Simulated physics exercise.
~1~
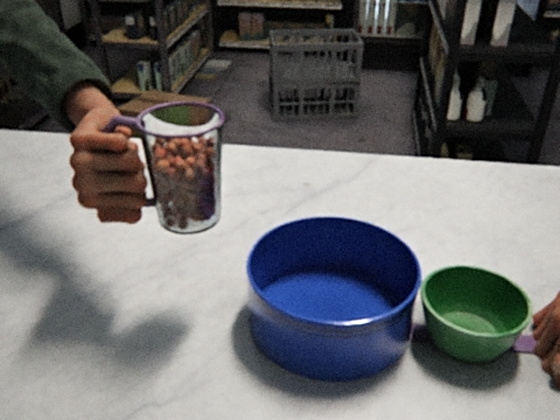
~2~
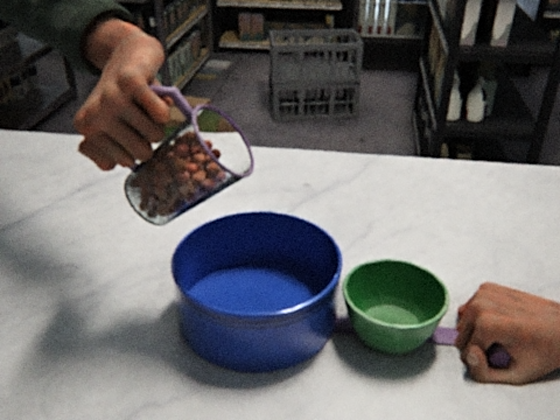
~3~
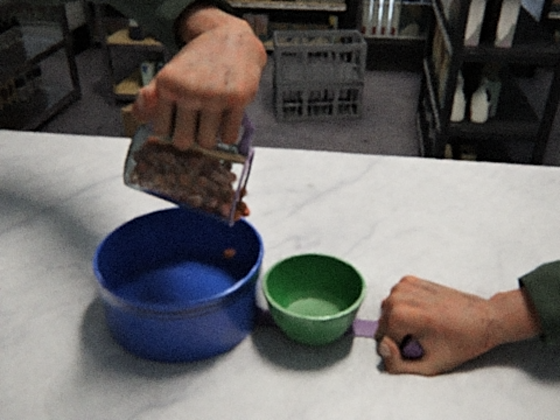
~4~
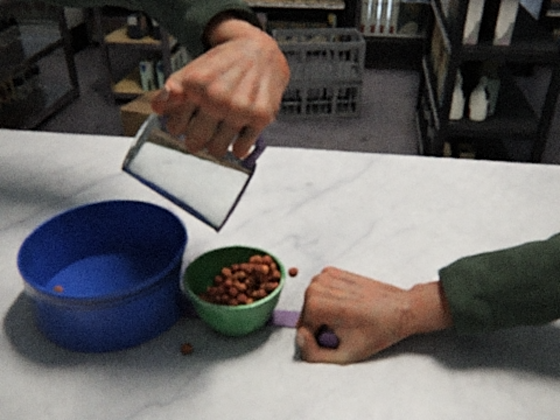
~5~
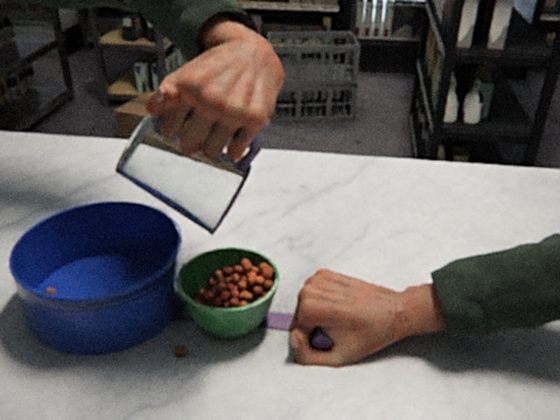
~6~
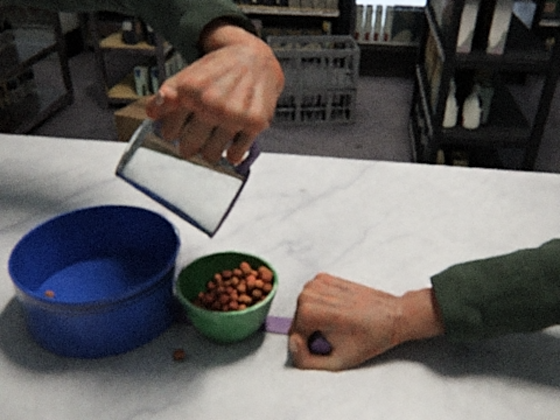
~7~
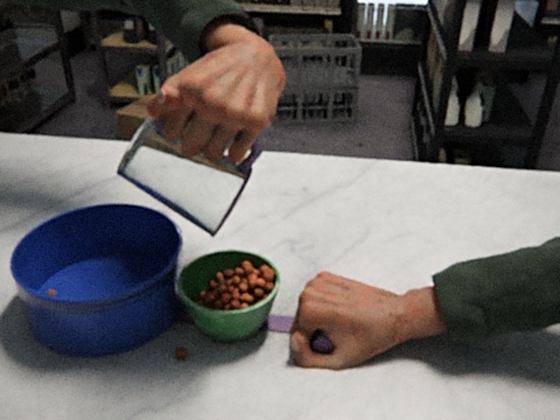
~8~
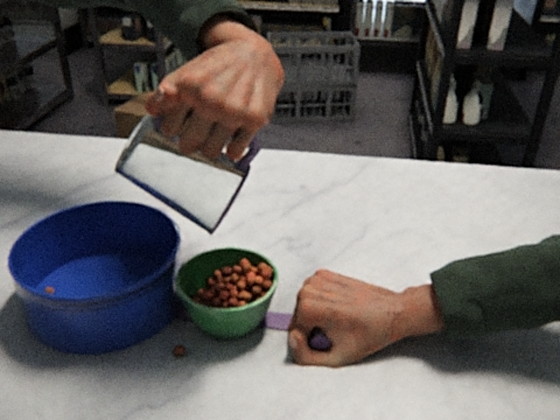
At first, one hand holds a clear cup of small reddish-brown pellets above a pale marble-like table, while another hand grips the handle beside a green bowl joined to a larger blue pot. That hand slides both dishes to the left as the cup begins to tip. The cup turns further, and pellets start falling as the dishes continue left beneath it. Soon the cup is empty and the green bowl holds nearly all the pellets, with a stray or two landing elsewhere. Finally, the dishes rest, the hands stay in place, and the tilted cup remains above them.
